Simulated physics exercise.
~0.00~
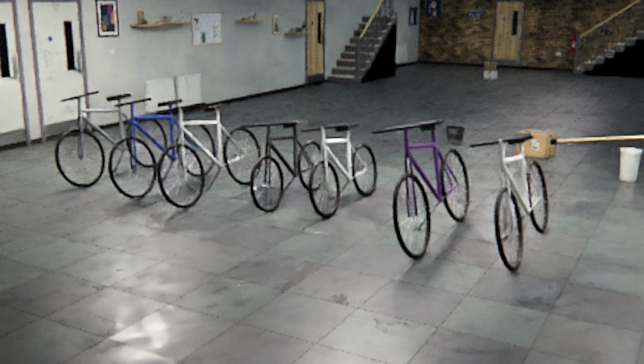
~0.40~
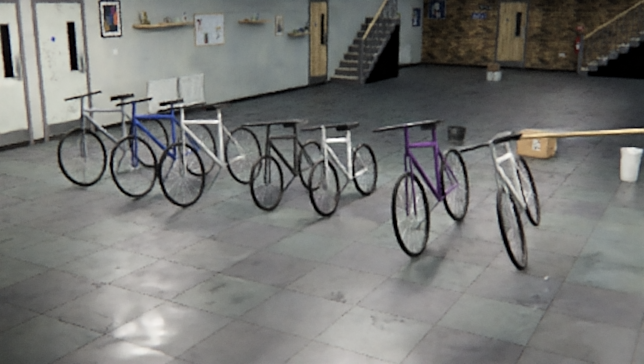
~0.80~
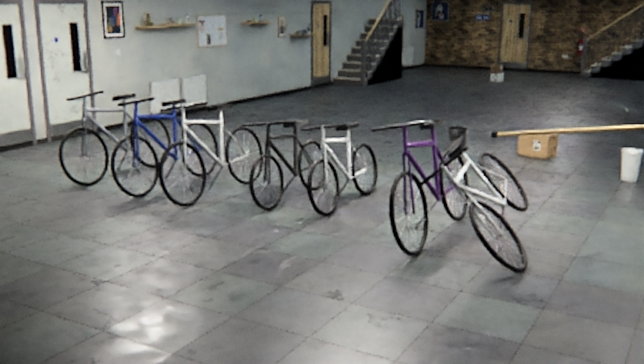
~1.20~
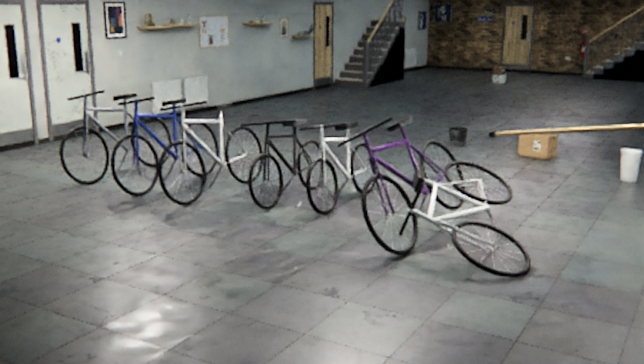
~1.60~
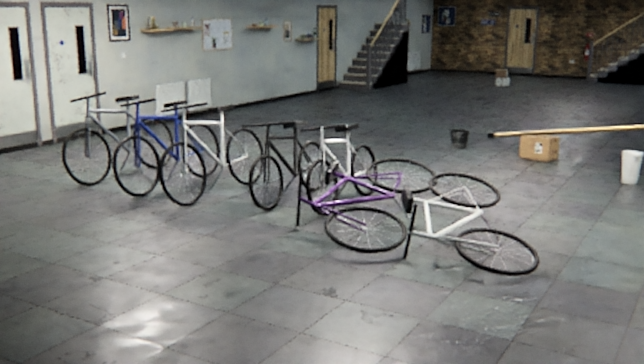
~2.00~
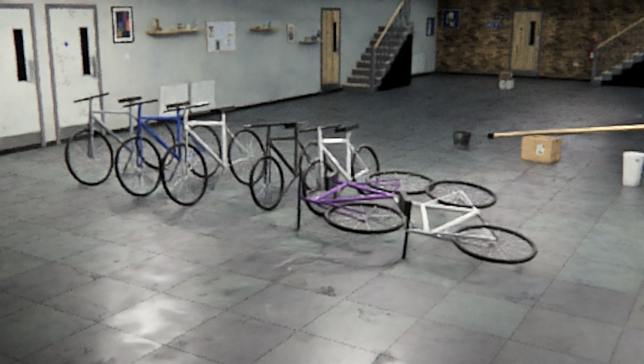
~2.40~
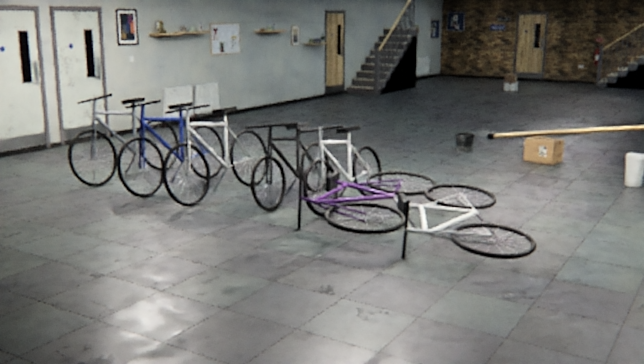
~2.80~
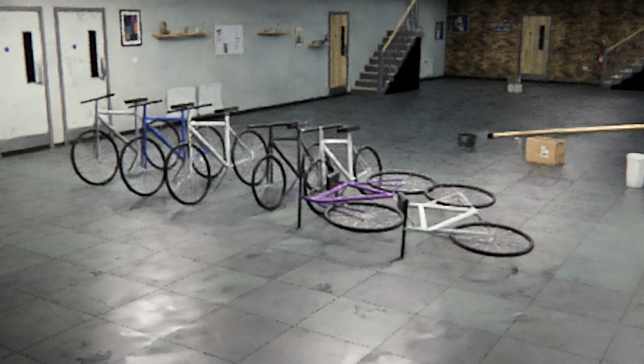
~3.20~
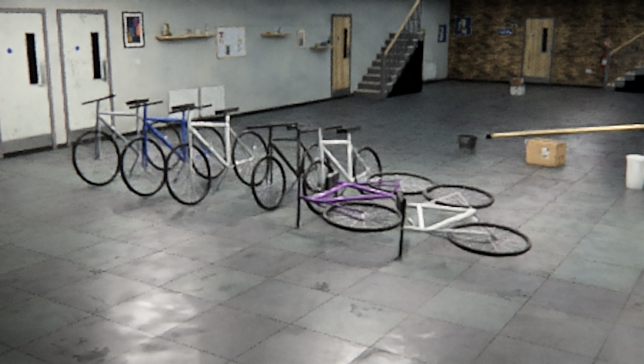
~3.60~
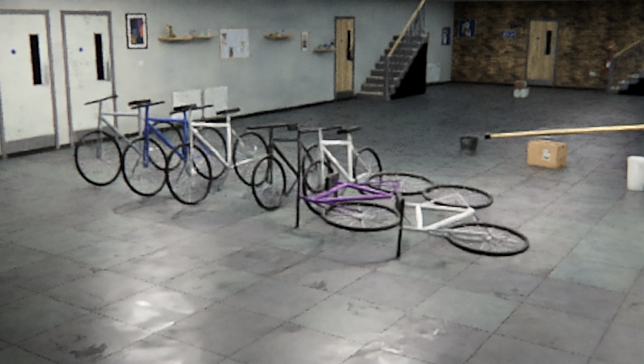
A wooden pole reaches in from the right towards the nearest white bicycle, at the right end of a row of seven standing in a wide, grey-tiled hall. The white bicycle tips to the left and leans into its purple neighbour, while the pole stays stretched out above a cardboard box. The purple bicycle then topples left too, and both drop low to the floor beside the next white one. They settle there in a tangle, wheels nearly flat. The other five, including the blue one, remain standing as the view drifts slightly sideways.
